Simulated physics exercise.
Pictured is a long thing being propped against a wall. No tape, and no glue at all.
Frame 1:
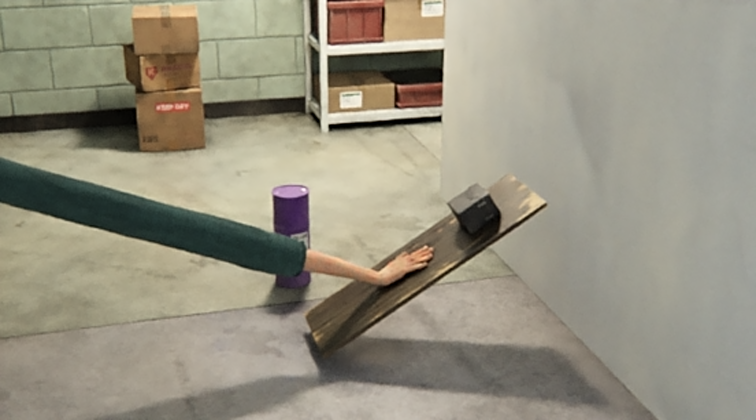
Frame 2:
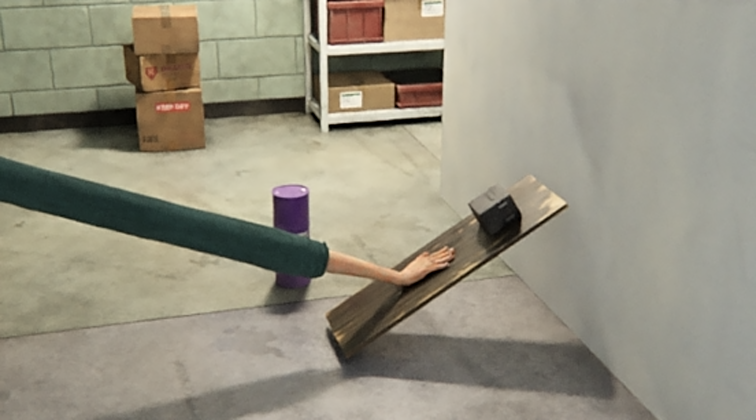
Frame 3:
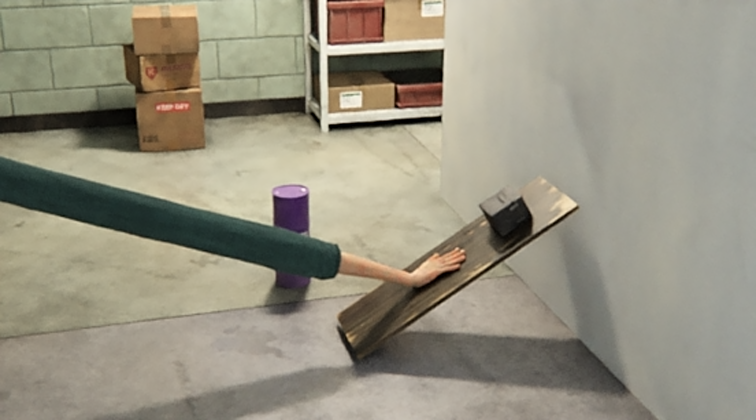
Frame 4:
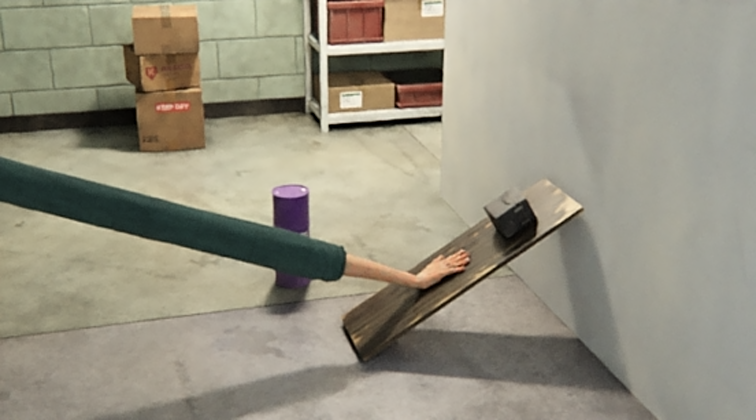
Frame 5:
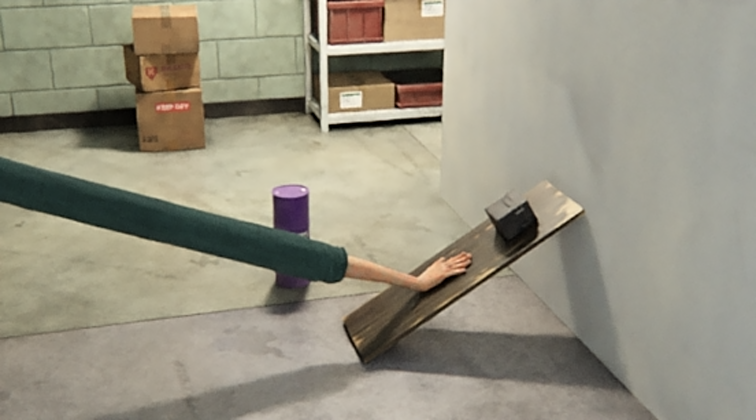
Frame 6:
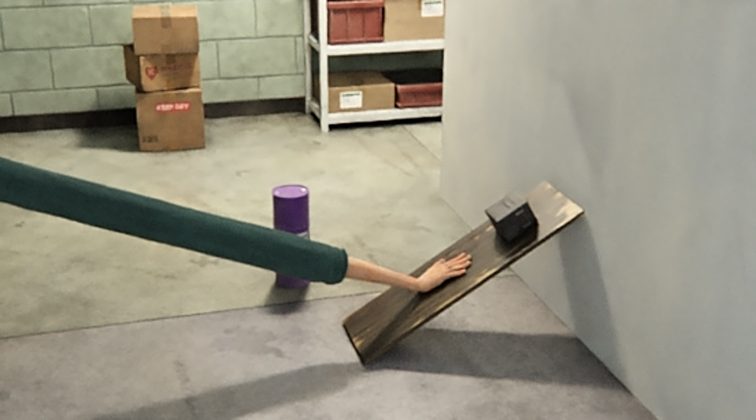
At the start, a hand at the end of a long green sleeve presses on a slanted dark board carrying a small black block, with a purple canister behind. The arm pushes the board a short way right toward the wall, slowing until board and hand rest still, the board leaning under the palm.
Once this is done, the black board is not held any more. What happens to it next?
It gives way.
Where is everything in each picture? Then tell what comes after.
Not yet at the wall; black board (421, 262); purple canister (292, 236), in the first frame.
Not yet at the wall; black board (442, 263); purple canister (292, 236), in the second frame.
Not yet at the wall; black board (453, 264); purple canister (292, 236), in the third frame.
Not yet at the wall; black board (458, 266); purple canister (292, 236), in the fourth frame.
Propped up under the hand; black board (459, 268); purple canister (292, 236), in the fifth frame.
Propped up under the hand; black board (459, 269); purple canister (292, 236), in the sixth frame.
Then, 0.30 s later than the last frame, black board leaning 12° more than when let go near (448, 291).
Then, 0.50 s later than the last frame, black board leaning 32° more than when let go near (438, 315).
Then, 0.70 s later than the last frame, black board leaning 30° more than when let go near (437, 330).
When it is over, moved from the start, black board; purple canister as before. End places, in pixels of the last picture, black board near (437, 330). The board slips out.
